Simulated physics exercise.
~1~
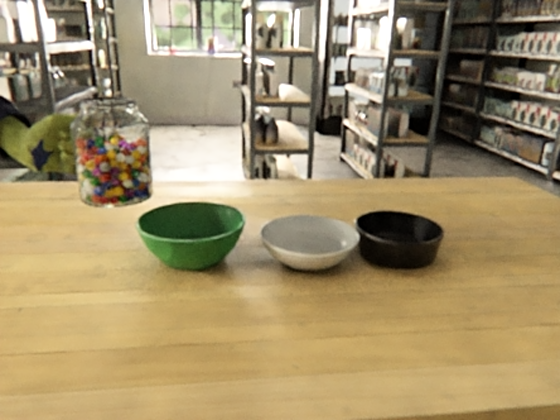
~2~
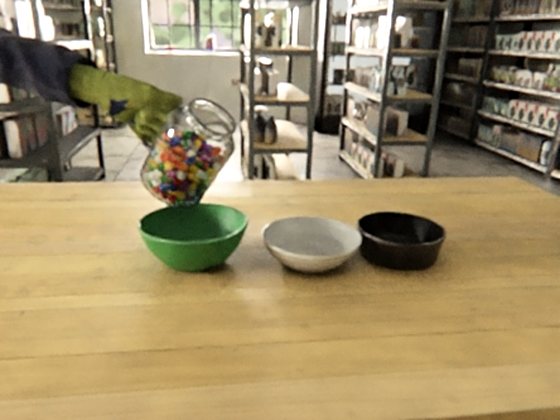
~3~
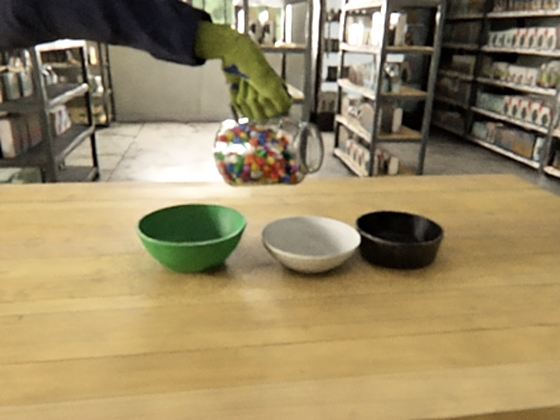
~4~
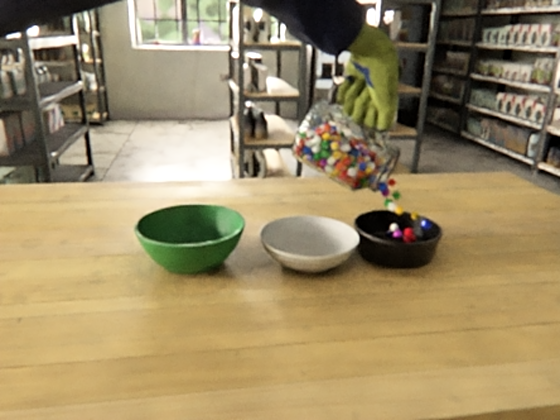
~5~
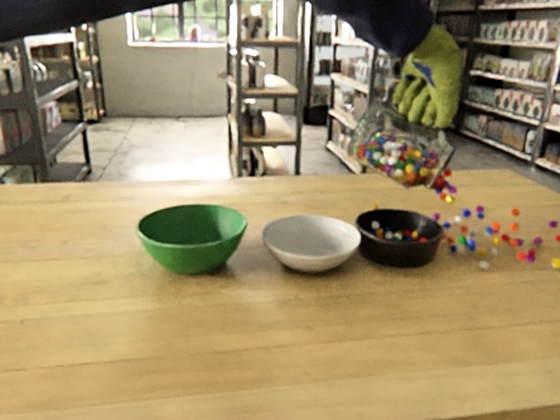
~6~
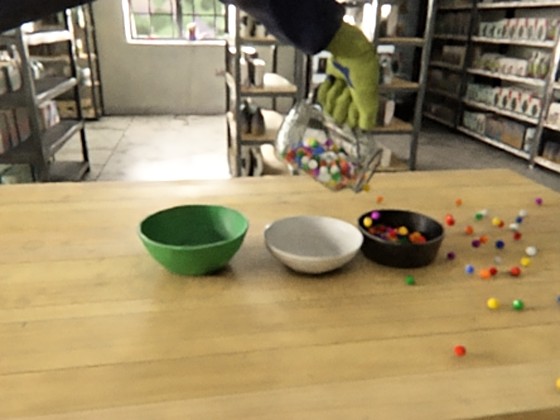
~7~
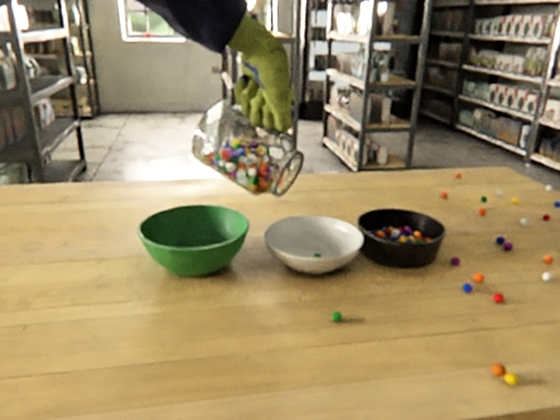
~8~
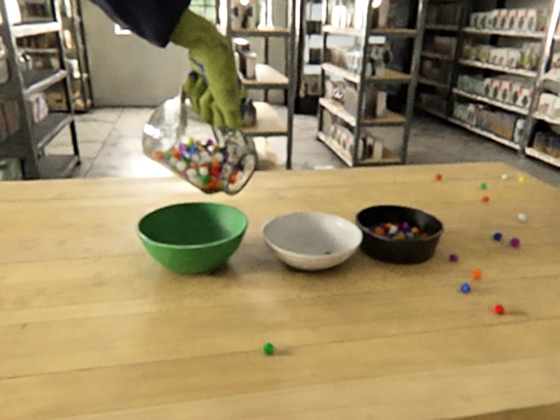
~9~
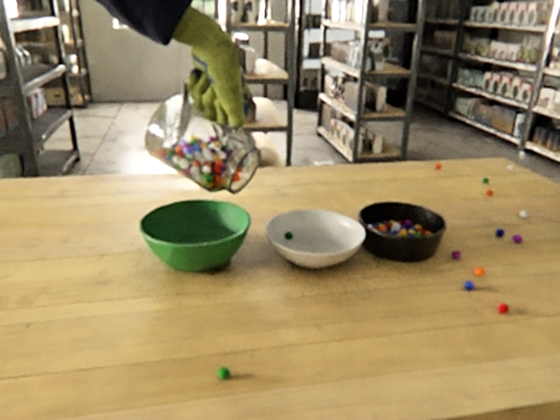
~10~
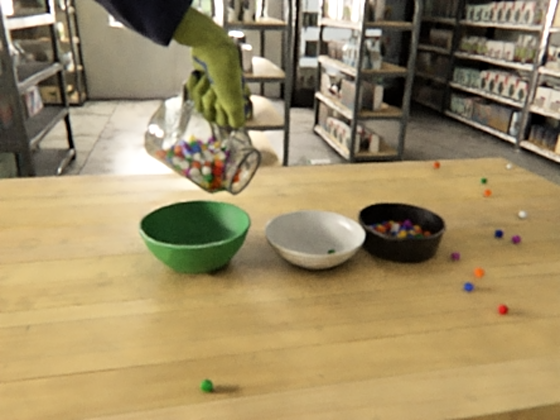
Gloved hand tipping a jar of colourful marbles over a black dish, scattering some across the table, then moving left, still part-full.
